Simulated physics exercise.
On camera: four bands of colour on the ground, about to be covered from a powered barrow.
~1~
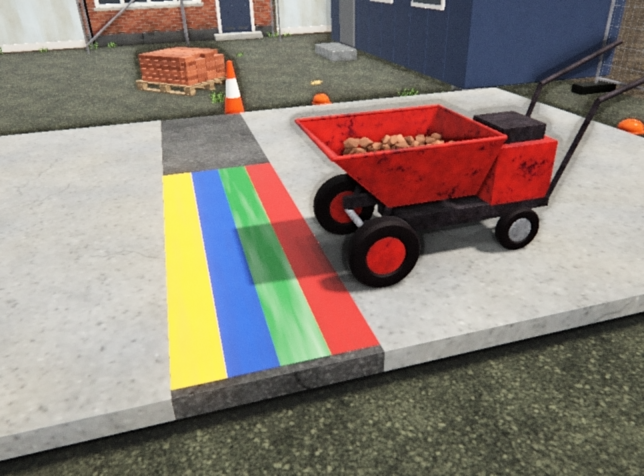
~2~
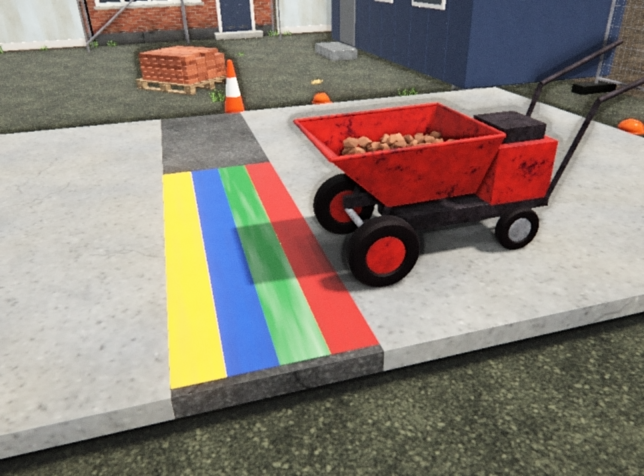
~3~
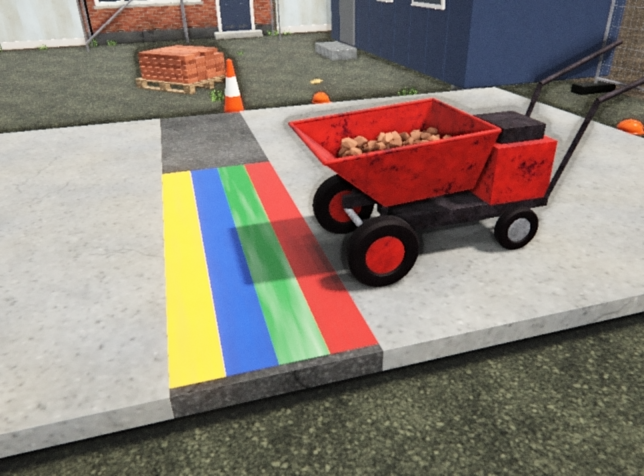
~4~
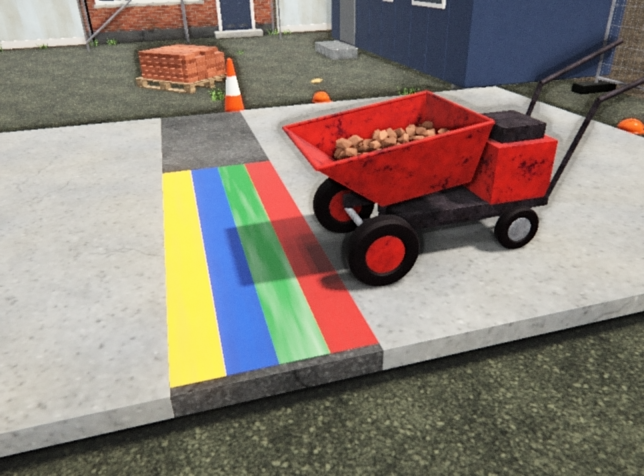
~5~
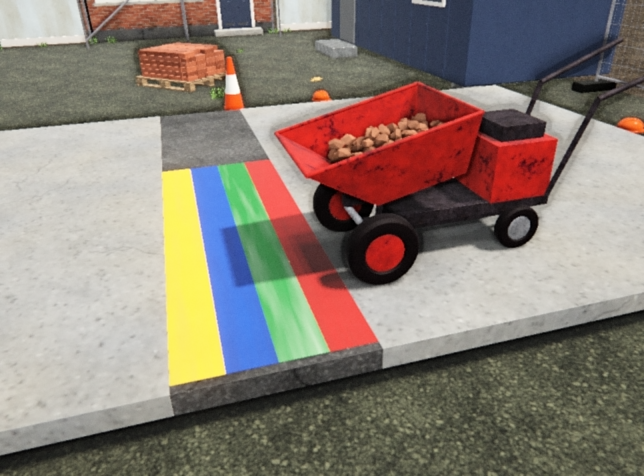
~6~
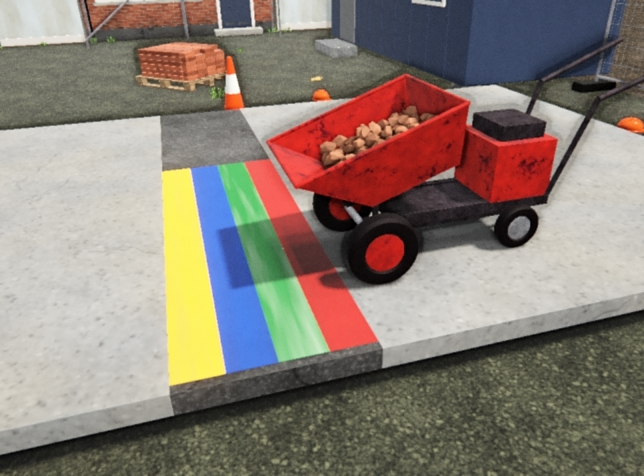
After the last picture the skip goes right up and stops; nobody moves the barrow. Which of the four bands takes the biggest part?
The heap favours the blue strip.
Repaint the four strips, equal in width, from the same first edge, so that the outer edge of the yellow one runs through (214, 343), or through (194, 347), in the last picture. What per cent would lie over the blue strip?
About 20 and 30 per cent.
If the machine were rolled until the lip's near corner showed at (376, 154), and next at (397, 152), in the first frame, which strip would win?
One: That green strip. Two: The strip in green.
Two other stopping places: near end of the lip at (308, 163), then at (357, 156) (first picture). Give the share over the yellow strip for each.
In turn 40 and 20 in a hundred.
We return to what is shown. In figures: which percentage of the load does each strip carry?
About: Red strip 0, green strip 5, blue strip 40, yellow strip 25 per cent.
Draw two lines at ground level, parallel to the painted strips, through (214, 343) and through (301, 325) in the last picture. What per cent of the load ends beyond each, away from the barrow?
Near 30 % and 80 %.
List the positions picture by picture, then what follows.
The first frame shows lip of the skip at (333, 160), level; top of the load at (420, 156), lumps of rubble; red strip at (339, 317); green strip at (293, 327); blue strip at (245, 336); yellow strip at (195, 346).
The second frame shows lip of the skip at (331, 160), level; top of the load at (419, 155).
The third frame shows lip of the skip at (325, 163), tipped barely; top of the load at (415, 152).
The fourth frame shows lip of the skip at (317, 169), tipped a little; top of the load at (422, 142).
The fifth frame shows lip of the skip at (307, 176), tipped a little; top of the load at (423, 134).
The sixth frame shows lip of the skip at (297, 187), tipped clearly; top of the load at (413, 129); red strip at (338, 314); green strip at (292, 323); blue strip at (244, 332); yellow strip at (194, 342).
Soon after the last picture, skip tipped steeply; all in the skip.
A little later, skip tipped steeply; most in the skip; a stray few over the green strip; a small part over the blue strip.
Later still, skip tipped right over; about a quarter in the skip; a small part over the green strip; about half over the blue strip; about a quarter over the yellow strip; a small part off the paint.
At rest, skip tipped right over; about a quarter in the skip; none over the red strip; a small part over the green strip; about a third over the blue strip; about a quarter over the yellow strip; a small part off the paint.
